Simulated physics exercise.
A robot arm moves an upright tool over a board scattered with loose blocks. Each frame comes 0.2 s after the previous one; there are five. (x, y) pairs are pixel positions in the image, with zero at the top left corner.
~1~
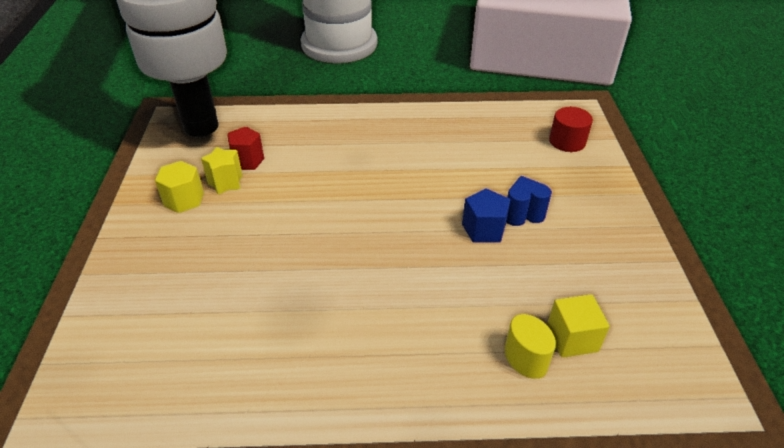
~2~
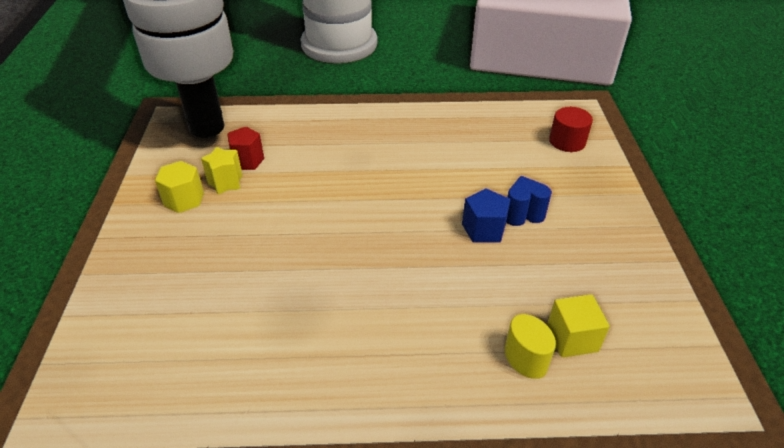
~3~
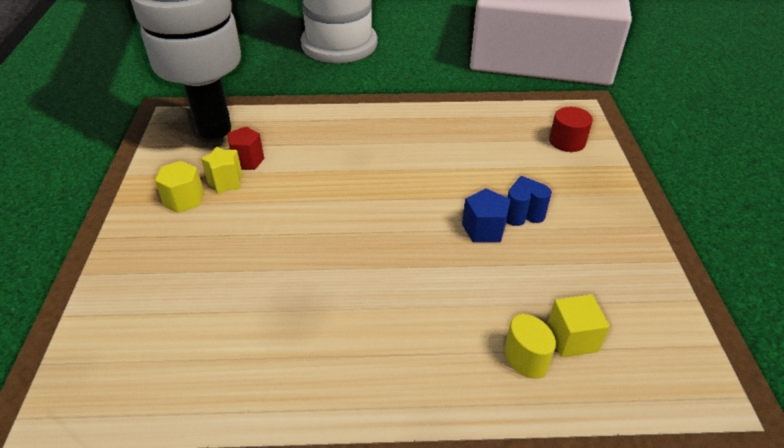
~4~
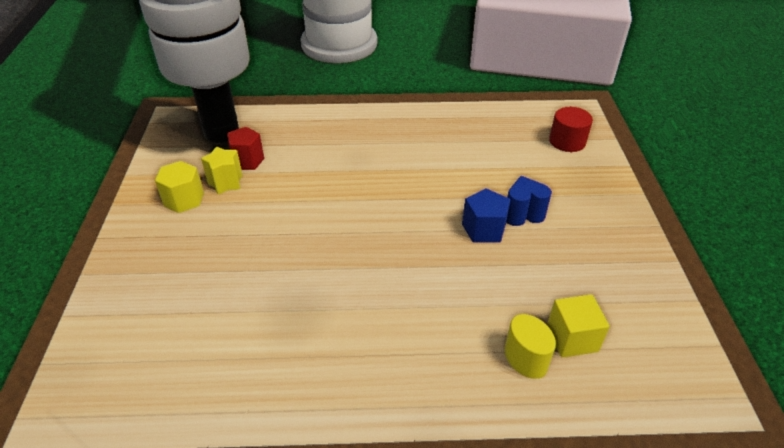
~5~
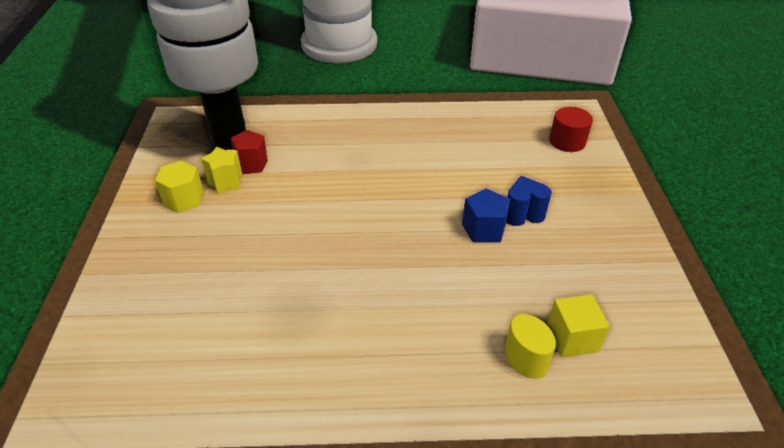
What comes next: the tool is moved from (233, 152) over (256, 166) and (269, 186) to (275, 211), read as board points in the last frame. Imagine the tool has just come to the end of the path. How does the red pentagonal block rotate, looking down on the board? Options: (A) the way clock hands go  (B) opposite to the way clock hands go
I'll go with B - opposite to the way clock hands go.
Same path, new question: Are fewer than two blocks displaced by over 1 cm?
That would be a yes.
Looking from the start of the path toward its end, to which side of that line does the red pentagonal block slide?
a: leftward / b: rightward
That would be a.
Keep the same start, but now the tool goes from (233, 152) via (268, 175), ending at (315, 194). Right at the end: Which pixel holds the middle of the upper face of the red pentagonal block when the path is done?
Just about (331, 187).
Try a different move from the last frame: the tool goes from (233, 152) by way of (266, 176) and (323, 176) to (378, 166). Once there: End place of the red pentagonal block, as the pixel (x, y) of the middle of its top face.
The top centre is at (312, 173).
What follows on the original path. One third of the way, tool at (254, 152); red pentagonal block at (273, 154).
Two thirds of the way, tool at (267, 173); red pentagonal block at (294, 171), turned 25° anticlockwise.
At the end, tool at (272, 198); yellow star still; red pentagonal block at (306, 180), turned 55° anticlockwise.
